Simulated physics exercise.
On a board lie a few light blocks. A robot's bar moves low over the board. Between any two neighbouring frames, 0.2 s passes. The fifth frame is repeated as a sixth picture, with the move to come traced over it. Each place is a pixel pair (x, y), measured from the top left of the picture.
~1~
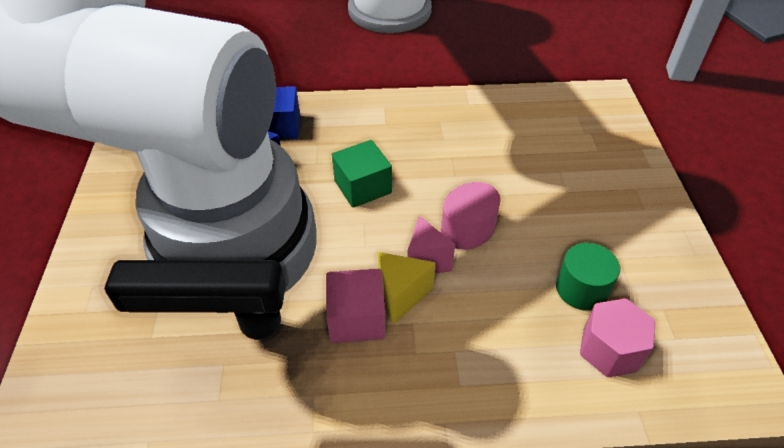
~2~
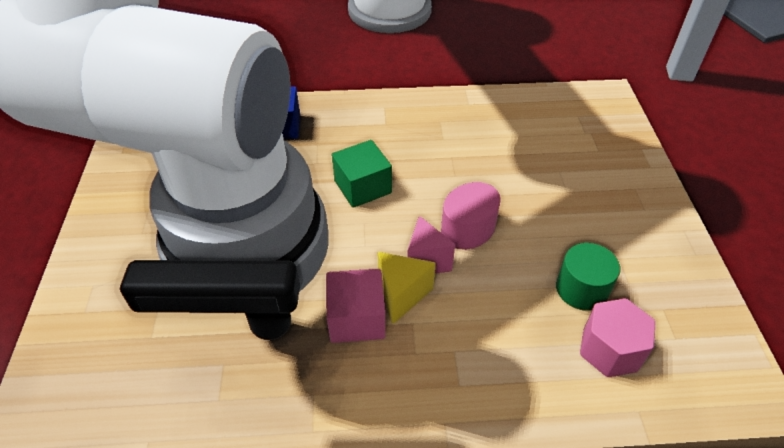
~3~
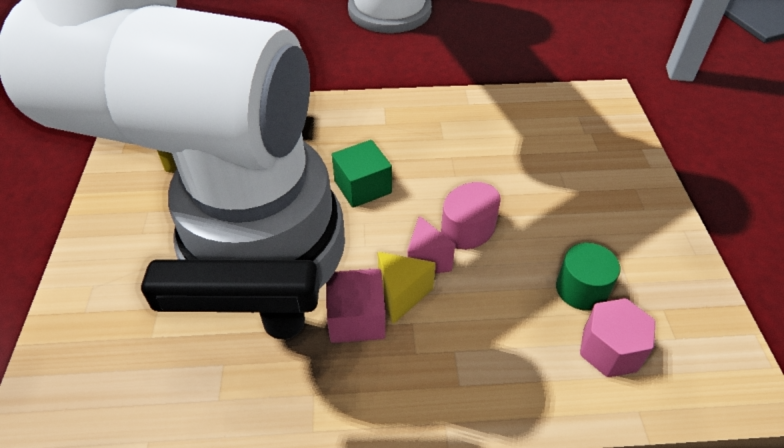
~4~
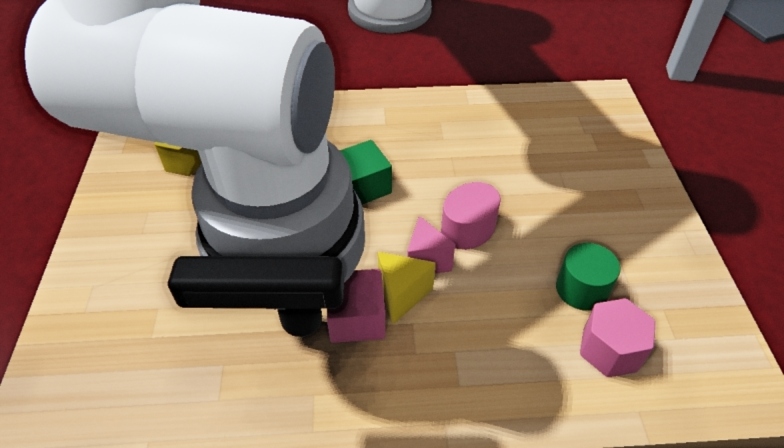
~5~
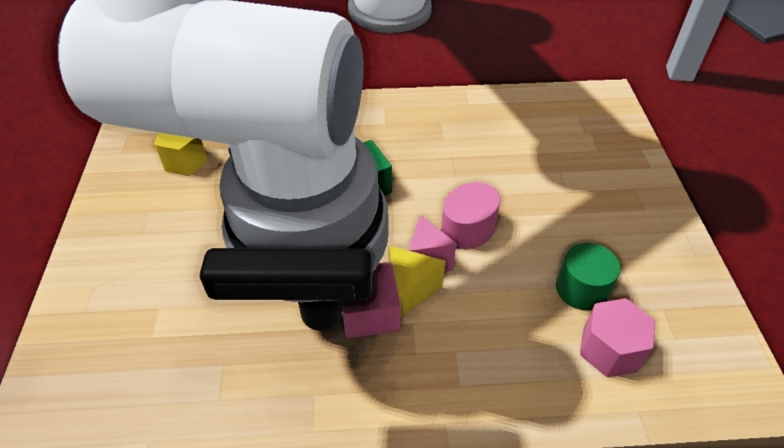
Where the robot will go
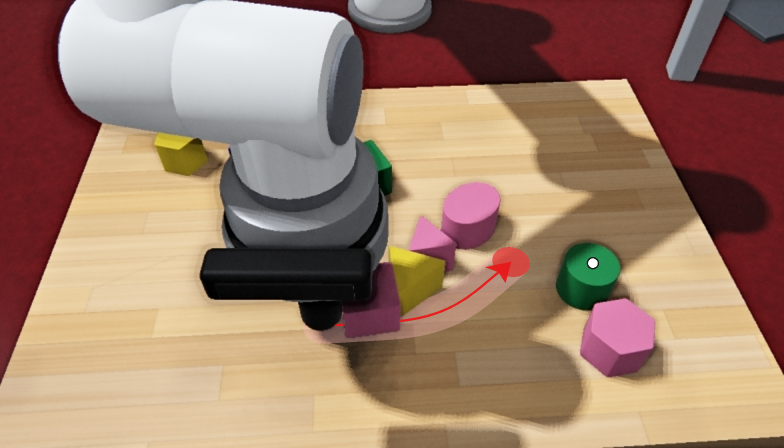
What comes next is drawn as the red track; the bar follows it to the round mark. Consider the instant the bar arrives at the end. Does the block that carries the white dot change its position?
No, it doesn't check out.
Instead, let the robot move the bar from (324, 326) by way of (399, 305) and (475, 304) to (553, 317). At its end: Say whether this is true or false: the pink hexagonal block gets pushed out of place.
That claim is false.
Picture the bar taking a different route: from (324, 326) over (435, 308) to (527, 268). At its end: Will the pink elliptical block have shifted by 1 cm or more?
Yes, that is how it ends up.
The drawn path runs from (324, 326) through (398, 321) and (464, 300) to (511, 262); the dot is on the green round block.
What follows on the original path. One third of the way, bar at (398, 310); pink square piece at (436, 271), turned 30° anticlockwise; yellow three-sided block at (460, 240), turned 30° anticlockwise; pink three-sided block at (438, 217); pink elliptical block at (474, 197).
Two thirds of the way, bar at (466, 288); pink square piece at (499, 246), turned 45° anticlockwise; yellow three-sided block at (509, 213), turned 45° anticlockwise; pink three-sided block at (438, 214), turned 15° anticlockwise; pink elliptical block at (475, 190).
At the end, bar at (514, 250); pink square piece at (541, 208), turned 55° anticlockwise; yellow three-sided block at (542, 178), turned 55° anticlockwise; pink three-sided block at (438, 214), turned 15° anticlockwise; pink elliptical block at (475, 187); green round block not moved.
